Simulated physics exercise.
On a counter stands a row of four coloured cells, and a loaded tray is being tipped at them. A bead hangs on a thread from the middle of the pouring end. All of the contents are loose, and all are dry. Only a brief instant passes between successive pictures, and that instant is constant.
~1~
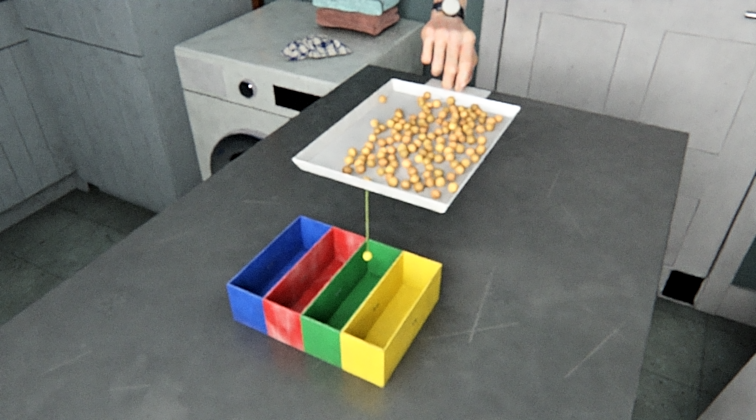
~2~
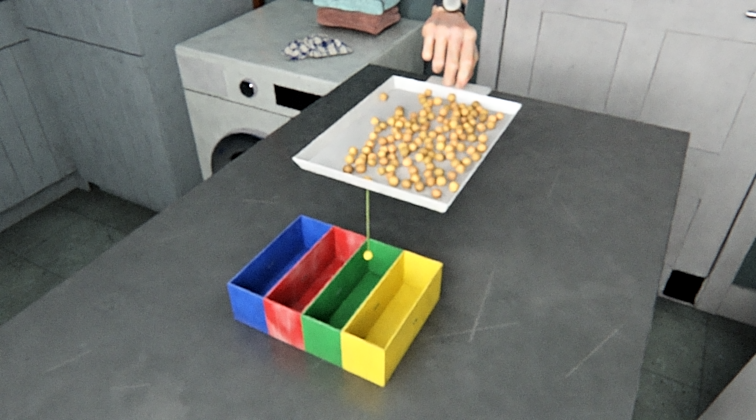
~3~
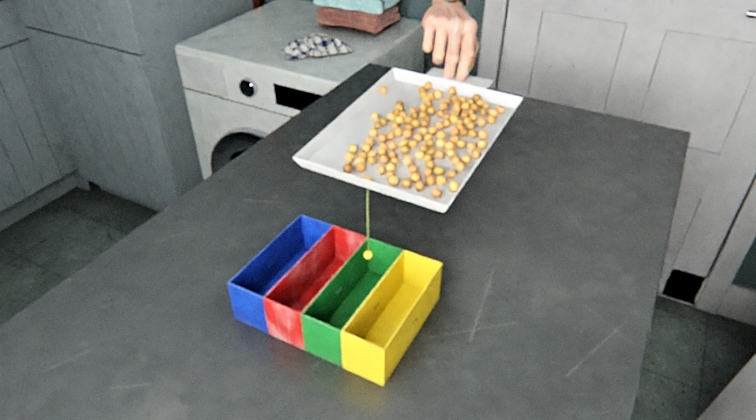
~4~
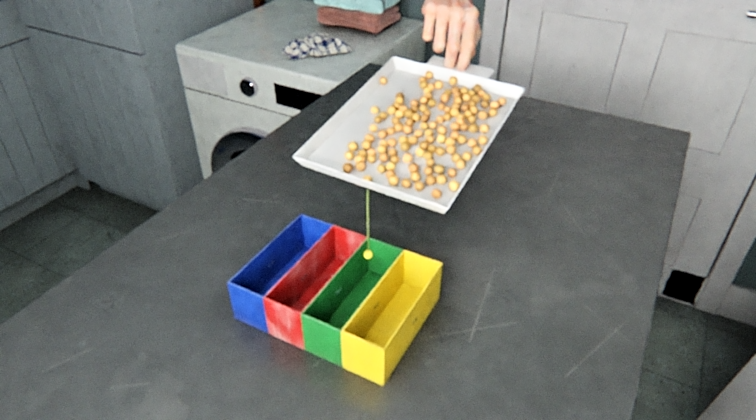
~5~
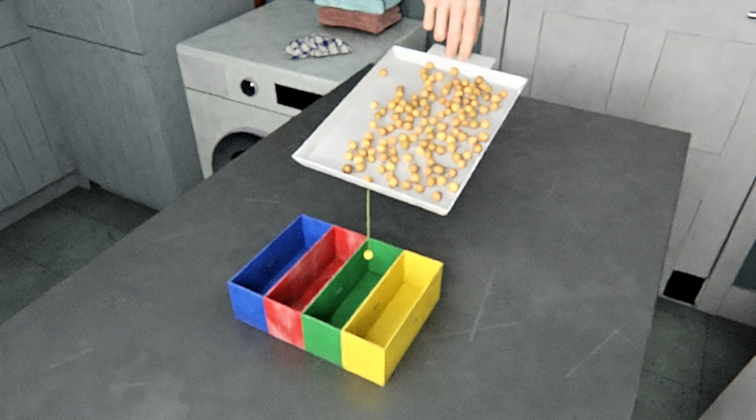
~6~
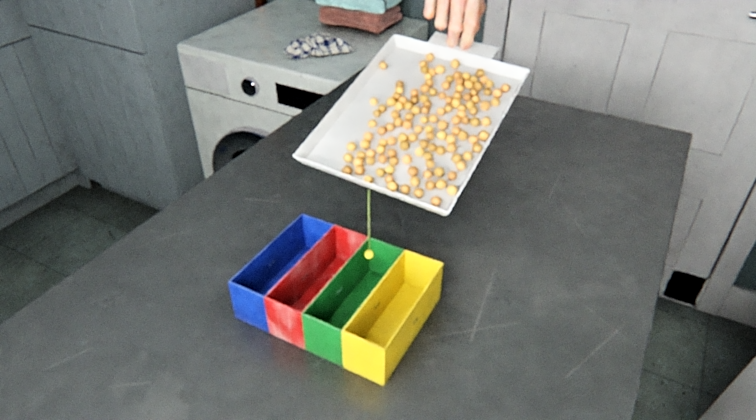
A hand held a white tray of round wooden beads above blue, red, green and yellow boxes on a dark counter, then gradually raised its far end, tilting it more steeply as the beads shifted slightly.
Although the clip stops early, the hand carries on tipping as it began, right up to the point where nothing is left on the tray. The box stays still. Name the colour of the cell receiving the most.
That is the yellow one.
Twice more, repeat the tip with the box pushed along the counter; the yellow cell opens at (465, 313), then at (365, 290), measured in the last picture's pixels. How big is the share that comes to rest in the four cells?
In order: 100 per cent and 30 per cent.
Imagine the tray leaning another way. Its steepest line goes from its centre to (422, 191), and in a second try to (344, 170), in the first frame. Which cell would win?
Case 1 - yellow. Case 2 - the cell in blue.
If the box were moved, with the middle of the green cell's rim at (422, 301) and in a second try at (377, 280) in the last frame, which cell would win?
Try one: Green; try two: The cell in yellow.
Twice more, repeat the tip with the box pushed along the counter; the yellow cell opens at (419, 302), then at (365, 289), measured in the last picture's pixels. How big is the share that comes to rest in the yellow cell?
50 %, then 20 %.
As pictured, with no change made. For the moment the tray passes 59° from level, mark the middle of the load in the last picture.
Roughly at (409, 210).
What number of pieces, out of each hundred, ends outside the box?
Some 40 percent of the load.
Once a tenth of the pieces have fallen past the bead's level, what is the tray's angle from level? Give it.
Roughly 50°.
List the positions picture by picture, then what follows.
Corners of the pouring end (300, 158) and (444, 201), level; middle of the load (432, 136), round wooden beads; bead on its thread (368, 256); blue cell (248, 306); red cell (284, 322); green cell (322, 338); yellow cell (363, 356), in the first frame.
Corners of the pouring end (301, 157) and (445, 201), level; middle of the load (432, 135), in the second frame.
Corners of the pouring end (301, 156) and (444, 201), tipped barely, lowest at the right corner; middle of the load (433, 130), in the third frame.
Corners of the pouring end (300, 155) and (444, 203), tipped a little, lowest at the right corner; middle of the load (433, 125), in the fourth frame.
Corners of the pouring end (301, 155) and (444, 205), tipped a little, lowest at the right corner; middle of the load (434, 121), in the fifth frame.
Corners of the pouring end (301, 154) and (445, 206), tipped clearly, lowest at the right corner; middle of the load (434, 118), almost all on the move; blue cell (249, 304); red cell (285, 320); green cell (323, 337); yellow cell (364, 355), in the sixth frame.
Just after the last frame, tray tipped steeply; roughly half on the tray; about a tenth in the yellow cell; about a tenth in the green cell; just a few in the blue cell; roughly a quarter falling or outside the box.
A moment on, tray tipped right over; roughly a third in the yellow cell; roughly a quarter in the green cell; just a few in the blue cell; just a few in the red cell; roughly a third falling or outside the box.
Further on, tray tipped past a quarter turn; roughly a third in the yellow cell; roughly a quarter in the green cell; just a few in the blue cell; just a few in the red cell; roughly a third falling or outside the box.
When it is over, tray tipped past a quarter turn; roughly a third in the yellow cell; roughly a quarter in the green cell; just a few in the blue cell; just a few in the red cell; roughly a third outside the box.
